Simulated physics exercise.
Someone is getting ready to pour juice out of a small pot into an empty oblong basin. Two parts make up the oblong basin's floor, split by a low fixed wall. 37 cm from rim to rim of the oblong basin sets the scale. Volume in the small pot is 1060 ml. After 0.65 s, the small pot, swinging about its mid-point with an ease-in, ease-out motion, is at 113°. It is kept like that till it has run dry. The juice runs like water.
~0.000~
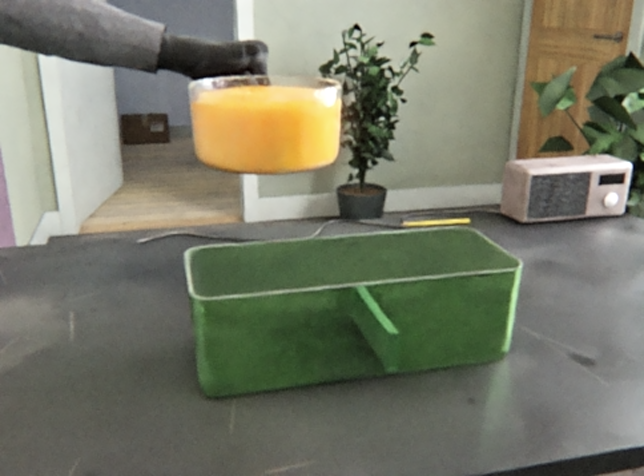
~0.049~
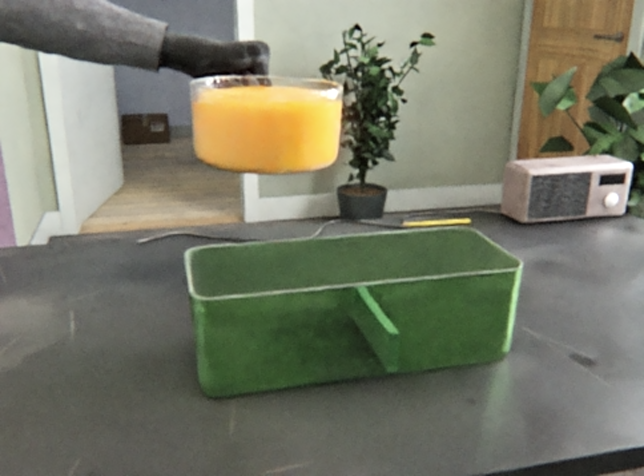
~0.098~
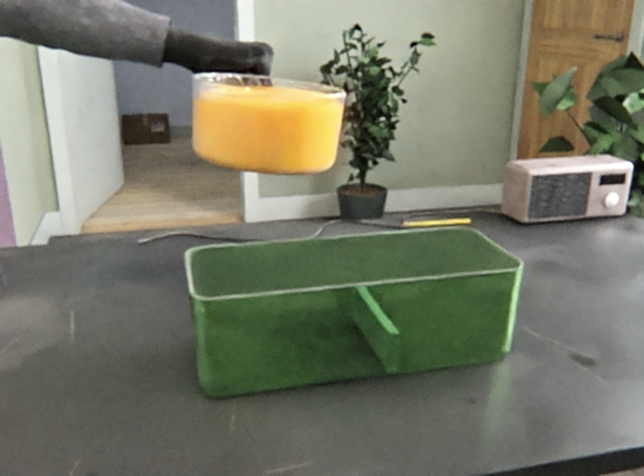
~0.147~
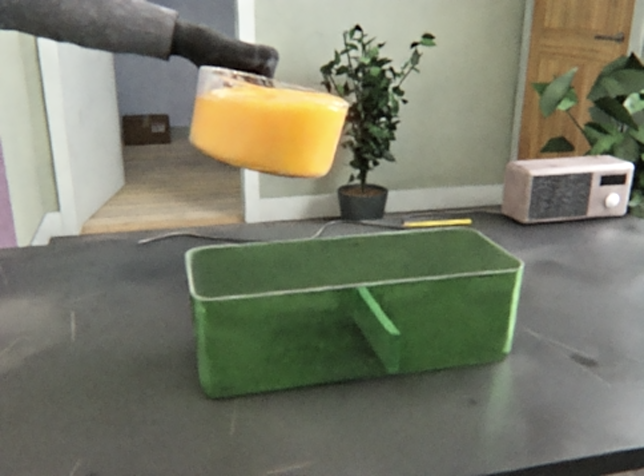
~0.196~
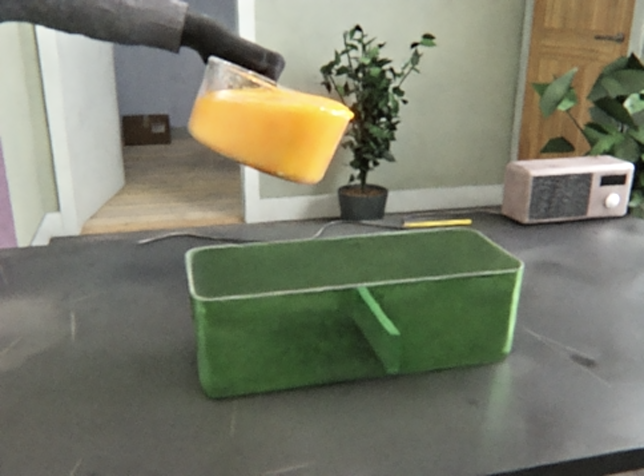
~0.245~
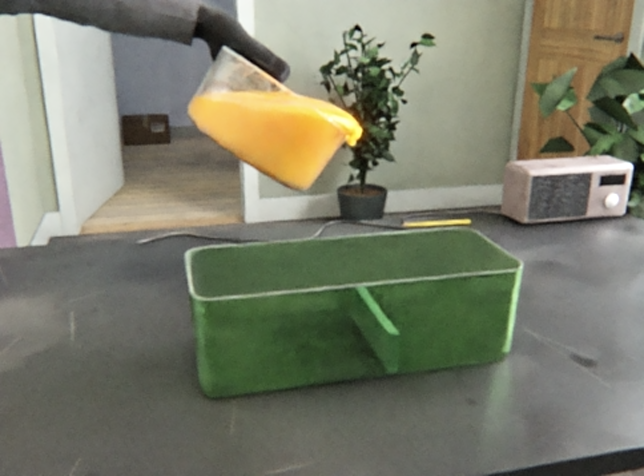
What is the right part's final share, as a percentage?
About 48 per cent.
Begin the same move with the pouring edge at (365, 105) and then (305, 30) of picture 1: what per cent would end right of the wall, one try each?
The first try gives 60 percent and the second 35 percent.
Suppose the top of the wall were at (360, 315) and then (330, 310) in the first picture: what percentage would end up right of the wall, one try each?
60 then 80 %.
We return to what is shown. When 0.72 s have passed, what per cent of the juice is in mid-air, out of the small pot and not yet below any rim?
Some 12 % is up in the air.
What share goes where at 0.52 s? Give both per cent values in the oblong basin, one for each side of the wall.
Left roughly 3, right roughly 32.
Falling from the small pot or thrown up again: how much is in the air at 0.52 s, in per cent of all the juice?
About 44 per cent.
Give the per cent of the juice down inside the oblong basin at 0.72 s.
It works out near 84 per cent.
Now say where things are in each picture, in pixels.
In the first picture, it leans 0°; its right rim is at (337, 84); the juice meets the walls at (193, 97) and (333, 94); the oblong basin's rim runs from (188, 274) to (496, 246); the wall's top is at (374, 307).
In the second picture, it leans 2°; its right rim is at (338, 87); the juice meets the walls at (195, 97) and (334, 95).
In the third picture, it leans 6°; its right rim is at (341, 93); the juice meets the walls at (196, 95) and (337, 97).
In the fourth picture, it leans 14°; its right rim is at (344, 103); the juice meets the walls at (199, 96) and (340, 100).
In the fifth picture, it leans 24°; its right rim is at (345, 117); the juice meets the walls at (200, 98) and (342, 109); 2 per cent is over the edge.
In the sixth picture, it leans 35°; its right rim is at (343, 132); the juice meets the walls at (195, 98) and (340, 120); 7 per cent is over the edge.
Then, 0.52 s in, the tilt is 102° and 20 per cent is still to pour, 3 is left of the wall and 32 right of it.
Then, 0.72 s in, the tilt is 113° and 3 per cent is still to pour, 36 is left of the wall and 48 right of it.
Then, 0.92 s in, the tilt is 113° and 0 per cent is still to pour, 46 is left of the wall and 48 right of it.
Then, 1.15 s in, the tilt is 113° and 0 per cent is still to pour, 48 is left of the wall and 48 right of it.
Finally, 49 per cent lies left of the wall, 48 right of it and 3 outside.
